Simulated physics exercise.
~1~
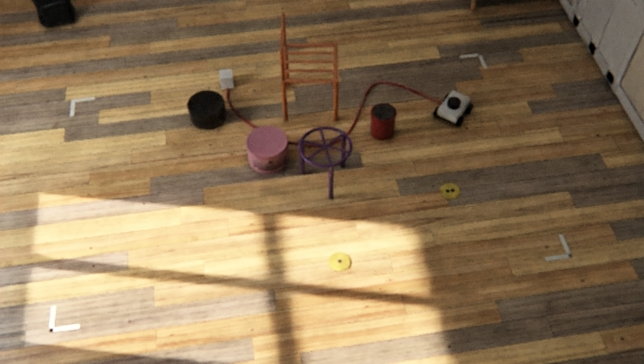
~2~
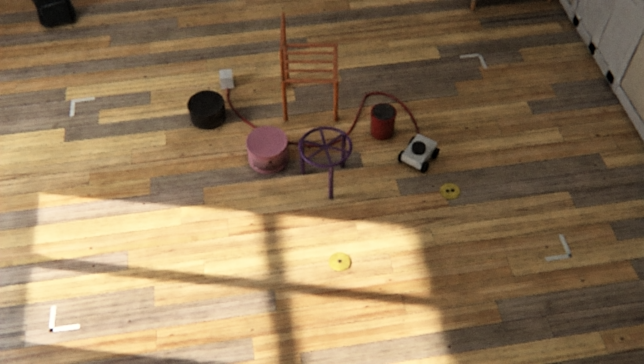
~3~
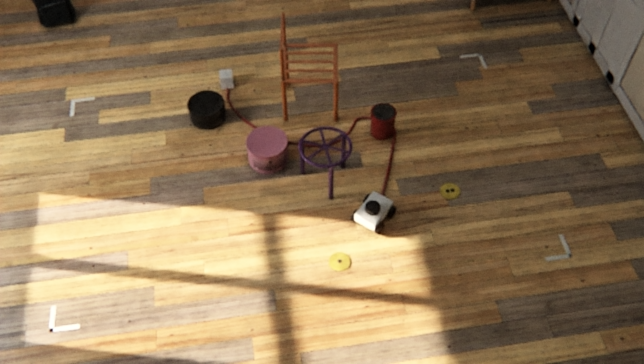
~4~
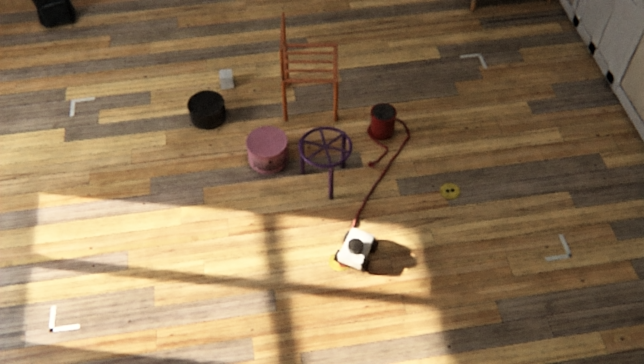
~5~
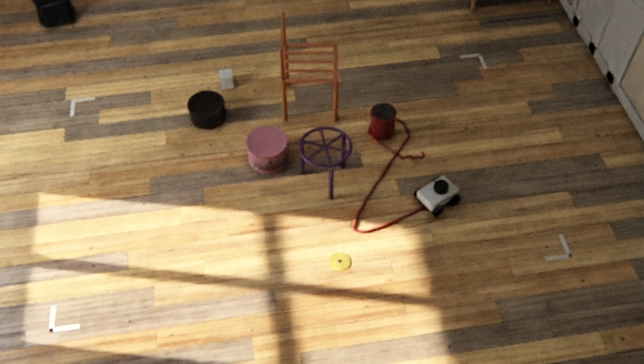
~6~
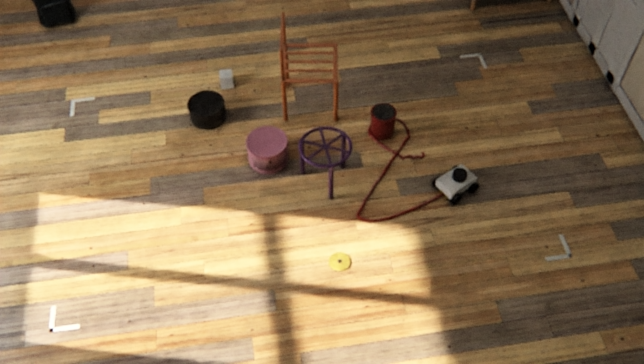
A small white cart towing a dark red lead drives across a sunlit wooden floor, seen from above. The lead runs from a pale block at the upper left, past a black bucket, a pink bin, an orange chair and a purple stool, to a red pot and the cart at the right. The cart moves down and left toward the nearer yellow mark, drawing the lead tight until it comes free of the block. It then turns up and right to the other yellow mark and ends there, the loose lead trailing beside the pot, everything else unmoved.
